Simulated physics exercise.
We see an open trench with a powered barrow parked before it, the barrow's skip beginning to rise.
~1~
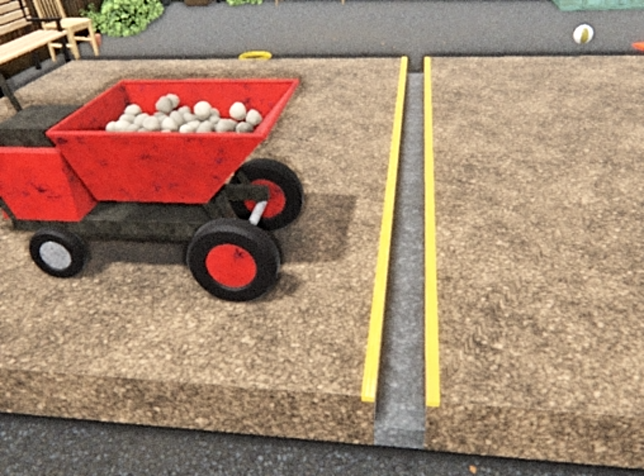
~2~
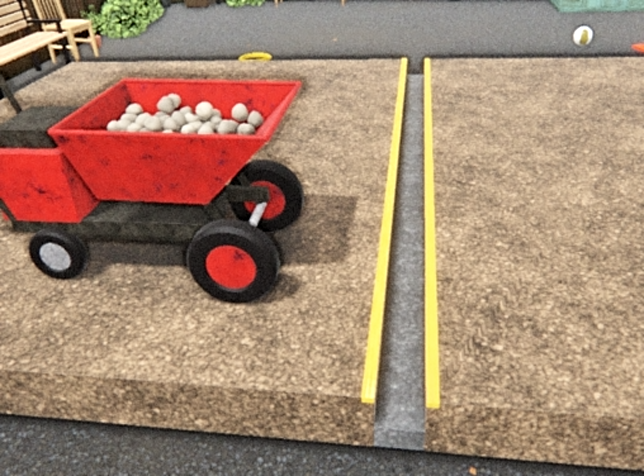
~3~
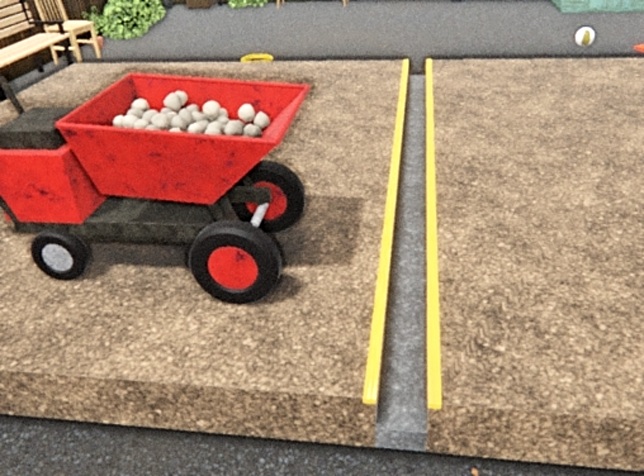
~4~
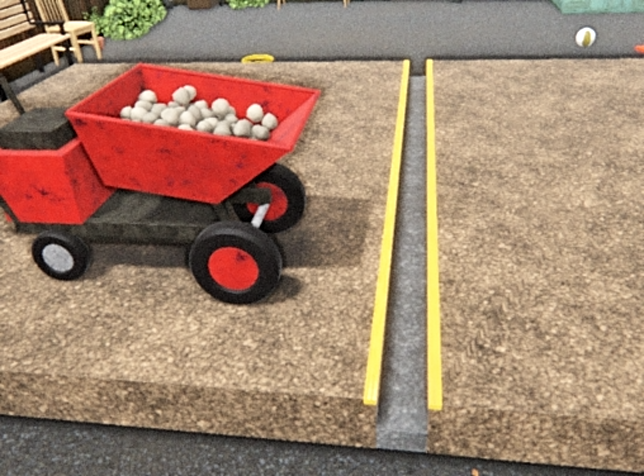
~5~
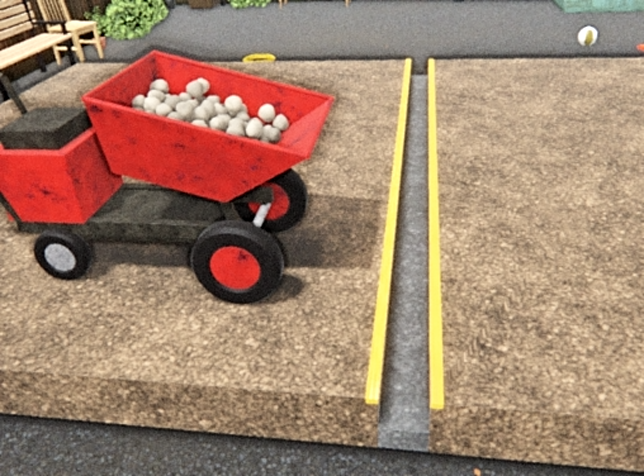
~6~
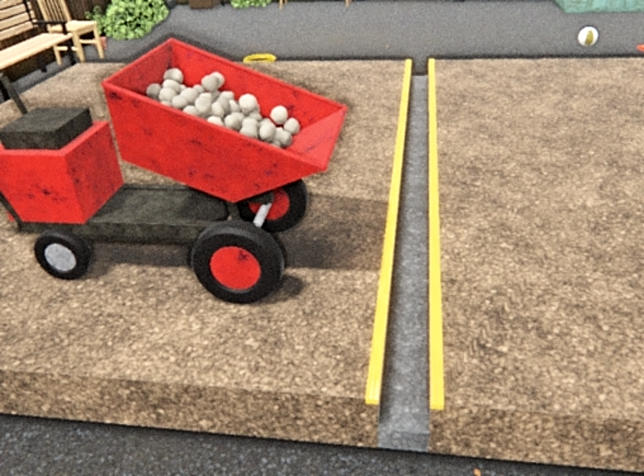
At first, a red barrow loaded with pale, rounded stones stands parked to the left of a narrow open trench edged with yellow strips, its skip level. The skip then tilts gradually toward the right, its back end rising until it is clearly tipped, the stones still inside and the wheels staying in place.
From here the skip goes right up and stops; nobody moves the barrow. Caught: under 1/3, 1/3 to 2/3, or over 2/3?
One to two thirds of the load lands in the trench.
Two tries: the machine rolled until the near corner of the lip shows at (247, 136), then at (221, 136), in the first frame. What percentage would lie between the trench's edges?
Close to 60 in a hundred, and close to 60 in a hundred.
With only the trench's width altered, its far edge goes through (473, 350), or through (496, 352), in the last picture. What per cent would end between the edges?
Well, it'd be something like 90 per cent the first time and 100 per cent the second.
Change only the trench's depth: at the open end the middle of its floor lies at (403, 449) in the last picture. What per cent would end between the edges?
Close to 70 per cent, I reckon.
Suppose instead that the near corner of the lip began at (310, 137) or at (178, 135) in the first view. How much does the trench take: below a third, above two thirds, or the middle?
Try one, below one third; try two, in the middle band.
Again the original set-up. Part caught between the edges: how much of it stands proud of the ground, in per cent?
30 %, roughly.
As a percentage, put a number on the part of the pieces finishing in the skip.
Share in the skip: Around 5 %.
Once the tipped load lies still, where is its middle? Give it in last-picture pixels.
Near pixel (422, 269).
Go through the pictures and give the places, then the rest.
Lip of the skip at (264, 136), level; top of the load at (170, 125), river pebbles; first edge of the trench at (374, 342); far edge at (432, 345), the trench under half as wide as the skip, and about as deep as wide, in the first frame.
Lip of the skip at (267, 139), tipped barely; top of the load at (159, 137), in the second frame.
Lip of the skip at (277, 143), tipped barely; top of the load at (166, 134), in the third frame.
Lip of the skip at (290, 149), tipped a little; top of the load at (161, 113), in the fourth frame.
Lip of the skip at (307, 157), tipped clearly; top of the load at (163, 118), in the fifth frame.
Lip of the skip at (324, 169), tipped clearly; top of the load at (177, 109); first edge of the trench at (378, 344); far edge at (436, 348), in the sixth frame.
Soon, skip tipped steeply; all in the skip.
A while on, skip tipped right over; about half in the skip; about a third in or heaped over the trench; a small part beyond it.
Towards the end, skip tipped right over; a small part in the skip; a stray few short of the trench; about half in or heaped over the trench; about a third beyond it.
Finally, skip tipped right over; a small part in the skip; a stray few short of the trench; about half in or heaped over the trench; about a third beyond it.
